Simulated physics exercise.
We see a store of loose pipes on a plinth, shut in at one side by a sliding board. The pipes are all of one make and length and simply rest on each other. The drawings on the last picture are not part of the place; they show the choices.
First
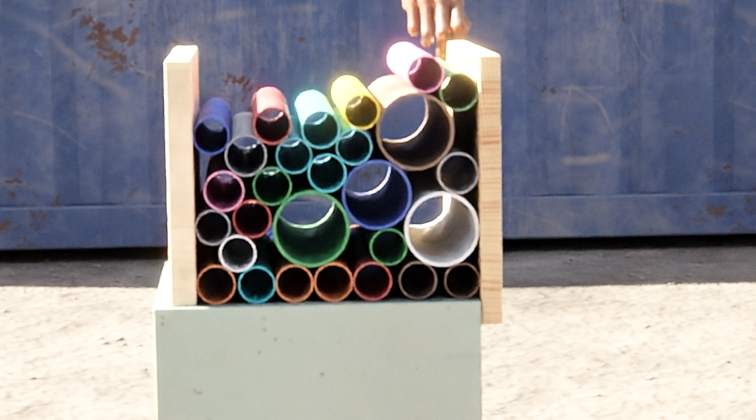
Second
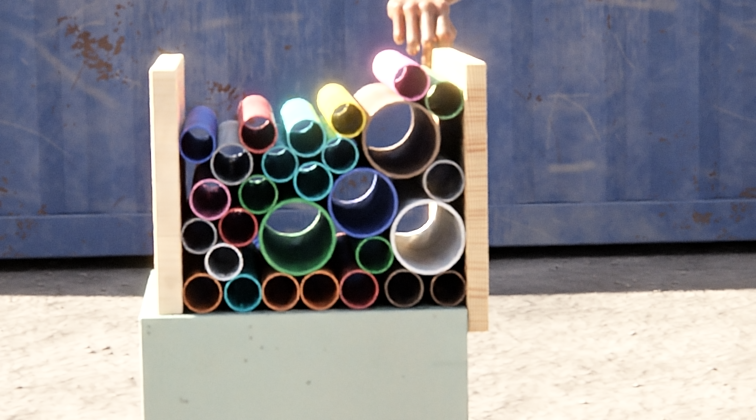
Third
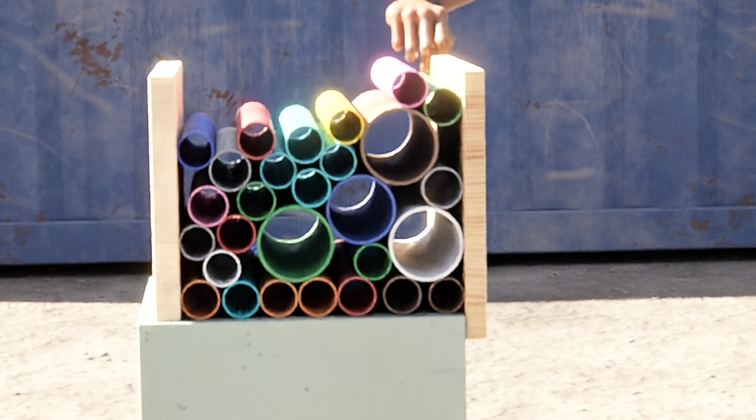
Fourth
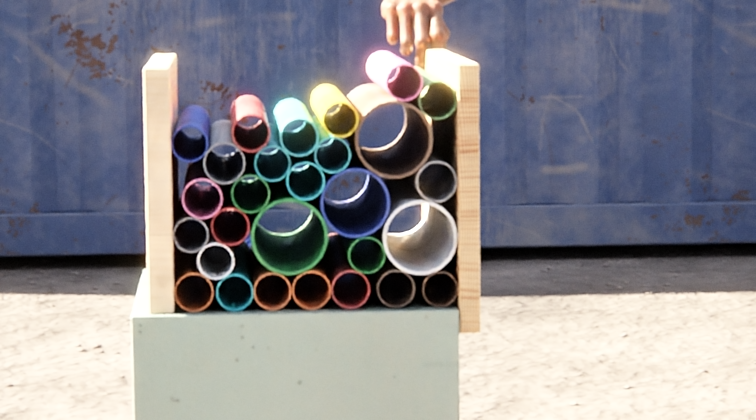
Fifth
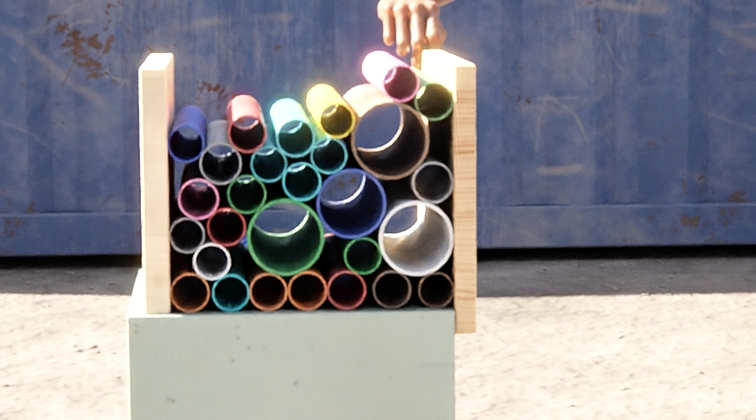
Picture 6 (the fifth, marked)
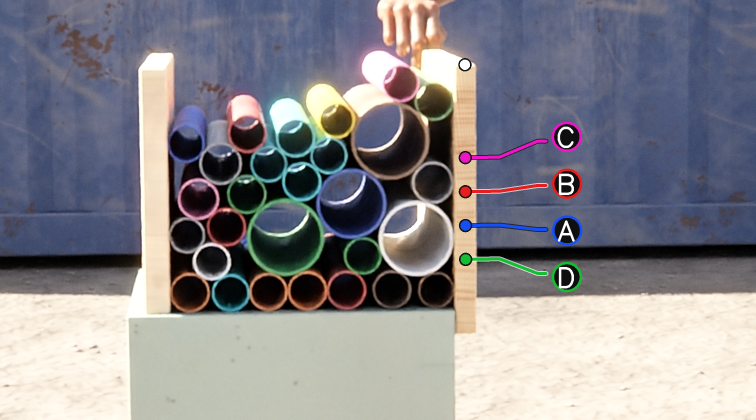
Very little moves: a hand stays at the top of the right-hand wooden board beside a stack of colourful pipes on a pale green plinth, while the whole view shifts slightly, leaving the pipes' arrangement looking unchanged.
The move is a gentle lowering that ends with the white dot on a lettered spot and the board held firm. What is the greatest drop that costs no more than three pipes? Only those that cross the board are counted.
Down to B.
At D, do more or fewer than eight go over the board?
It loses fewer than eight.
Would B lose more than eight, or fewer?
Fewer than eight.
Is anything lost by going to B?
Yes, at B.
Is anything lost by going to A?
At A: Yes.
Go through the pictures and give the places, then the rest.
A pink pipe (425, 74); side board (470, 170); an orange pipe (216, 285), in the first frame.
An orange pipe (202, 293); a brown pipe (404, 288), in the second frame.
A white pipe (222, 269); a green pipe (256, 201), in the third frame.
A turquoise pipe (333, 155); a pink pipe (404, 83), in the fourth frame.
Side board (445, 180); an orange pipe (190, 293); a brown pipe (392, 289), in the fifth frame.
On the marked copy, A at (465, 225); B at (465, 192); C at (465, 158); D at (466, 259); the white dot at (465, 65).
Following B. Soon after the start, top of the board (454, 125).
Later, top of the board (454, 191).
In the end, top of the board (454, 191), two out over the board.
As for the rest, A more than three out over the board; C none out over the board; D more than three out over the board.
